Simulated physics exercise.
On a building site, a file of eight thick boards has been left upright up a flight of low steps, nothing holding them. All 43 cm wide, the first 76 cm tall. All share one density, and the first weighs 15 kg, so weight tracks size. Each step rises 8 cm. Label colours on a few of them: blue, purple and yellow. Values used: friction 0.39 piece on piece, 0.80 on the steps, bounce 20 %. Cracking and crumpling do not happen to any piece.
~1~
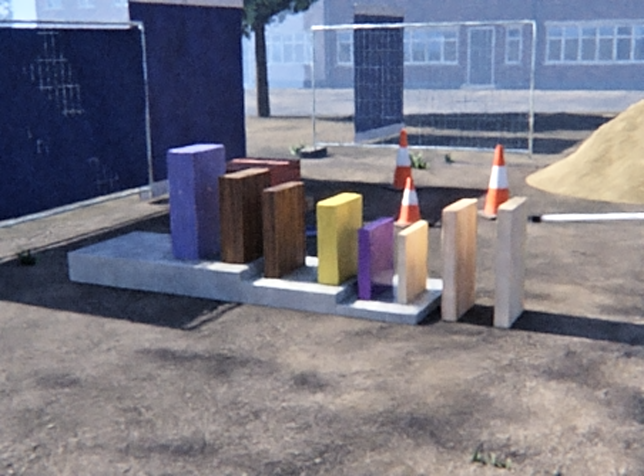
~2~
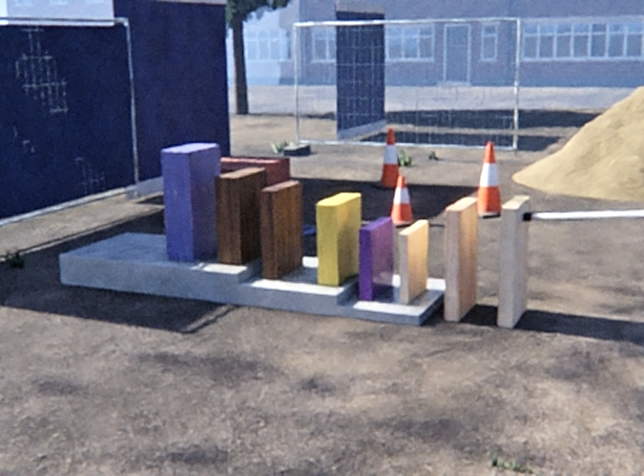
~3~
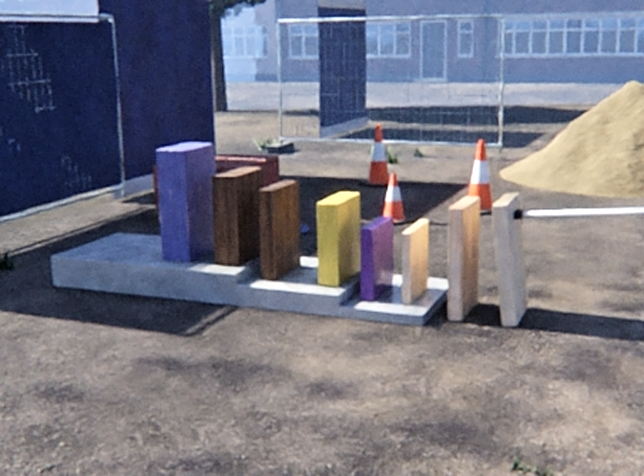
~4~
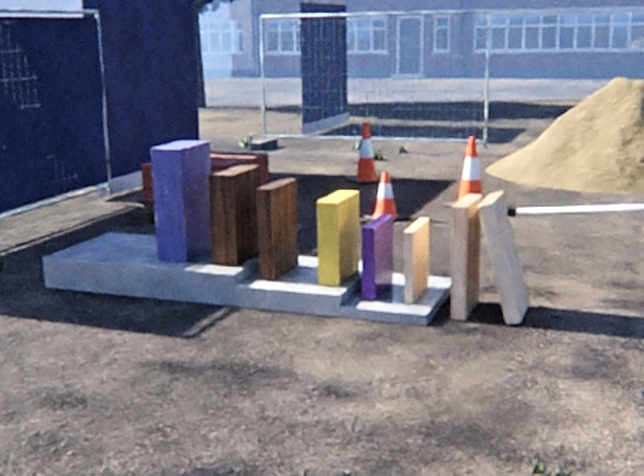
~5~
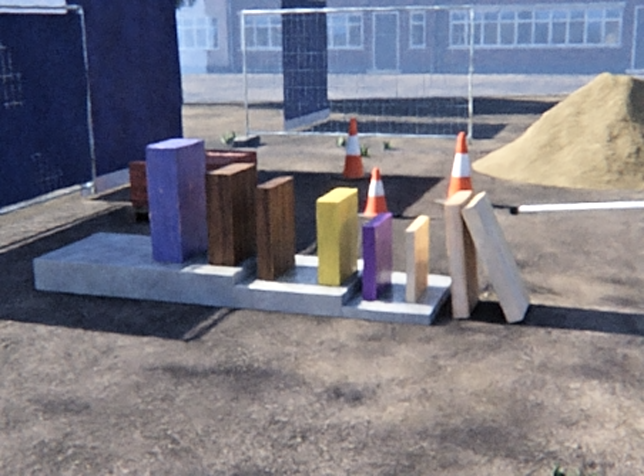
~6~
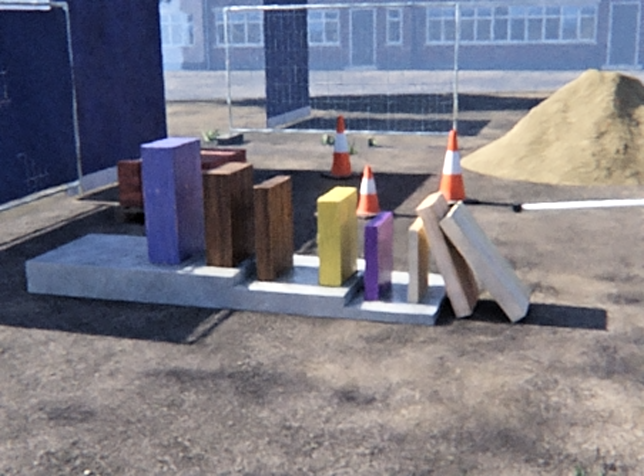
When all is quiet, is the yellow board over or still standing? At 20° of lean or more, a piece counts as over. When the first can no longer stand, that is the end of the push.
That board is over in the end.
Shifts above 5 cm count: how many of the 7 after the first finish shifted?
By my tally, the number that shifted is 6.
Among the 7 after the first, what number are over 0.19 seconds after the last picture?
The number reaches 2 by then.
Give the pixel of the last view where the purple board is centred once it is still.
Look near (349, 261) in the final frame.
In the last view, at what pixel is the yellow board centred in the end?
Somewhere close to (298, 245), I'd say.
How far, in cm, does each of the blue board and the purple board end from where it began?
Moved: Blue 0, purple 20.
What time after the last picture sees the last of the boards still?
Roughly 1.0 s.
Then, 0.19 s later than the last frame, 2 of the 7 other boards over; yellow board unmoved; purple board tilted 7°.
Then, 0.51 s later than the last frame, 4 of the 7 other boards over; yellow board tilted 38°; purple board tilted 44°.
When it is over, 6 of the 7 other boards over; yellow board tilted 59°; purple board tilted 48°; blue board unmoved. One left standing. In pixels of the last frame, middles, yellow board near (298, 245), purple board near (349, 261).
